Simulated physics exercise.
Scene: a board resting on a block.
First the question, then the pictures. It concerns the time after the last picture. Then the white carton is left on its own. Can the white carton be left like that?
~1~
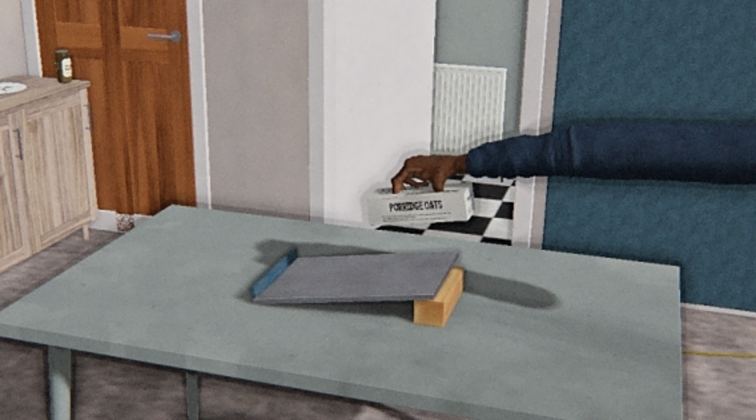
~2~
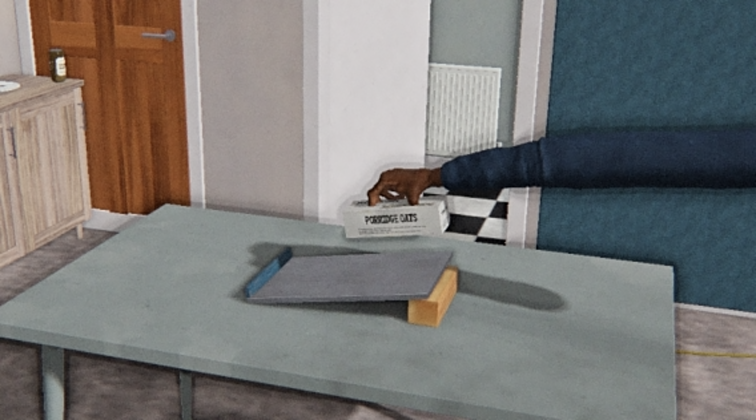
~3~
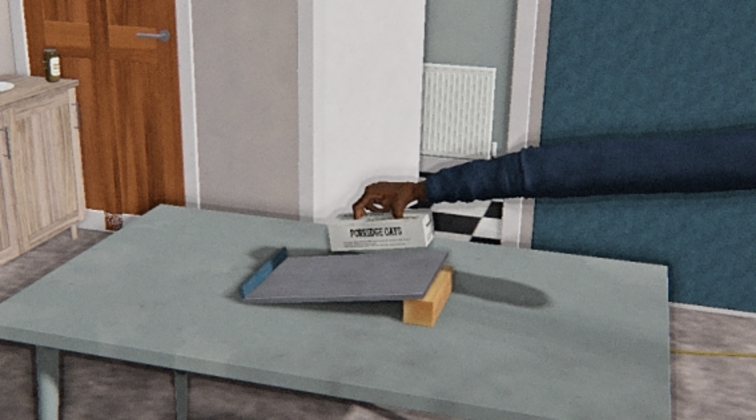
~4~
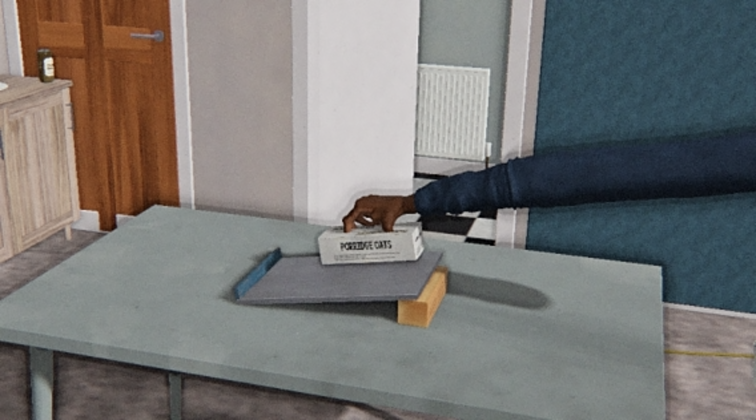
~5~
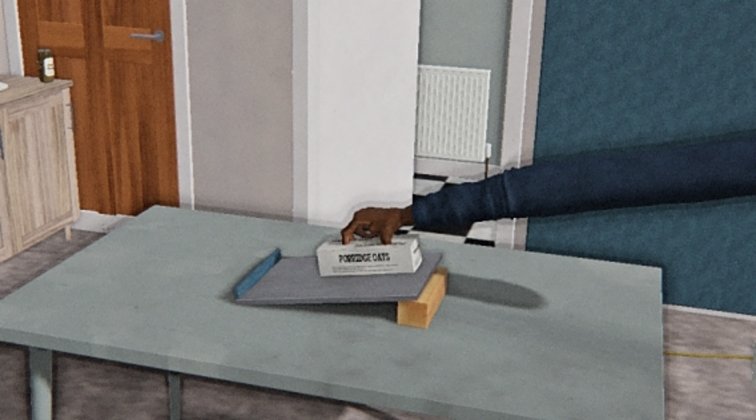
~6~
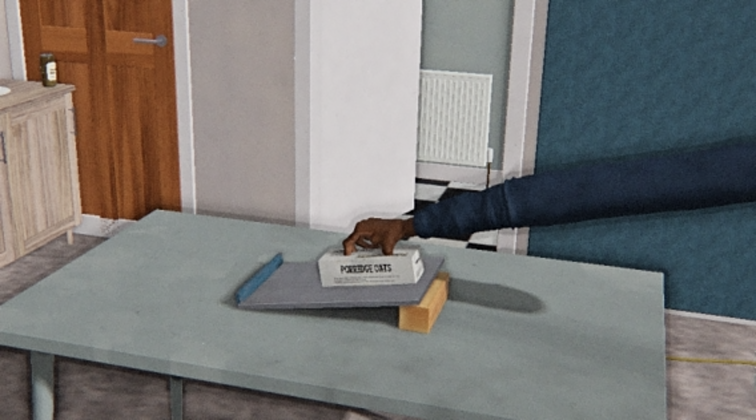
It stays parked.
Then, 0.30 s past the last view, nothing moves.
Then, 0.70 s past the last view, white carton resting near (371, 266).
Finally, it is still in place. Final places as the last picture's camera would see them, white carton near (371, 266). The white carton stays where it is put.
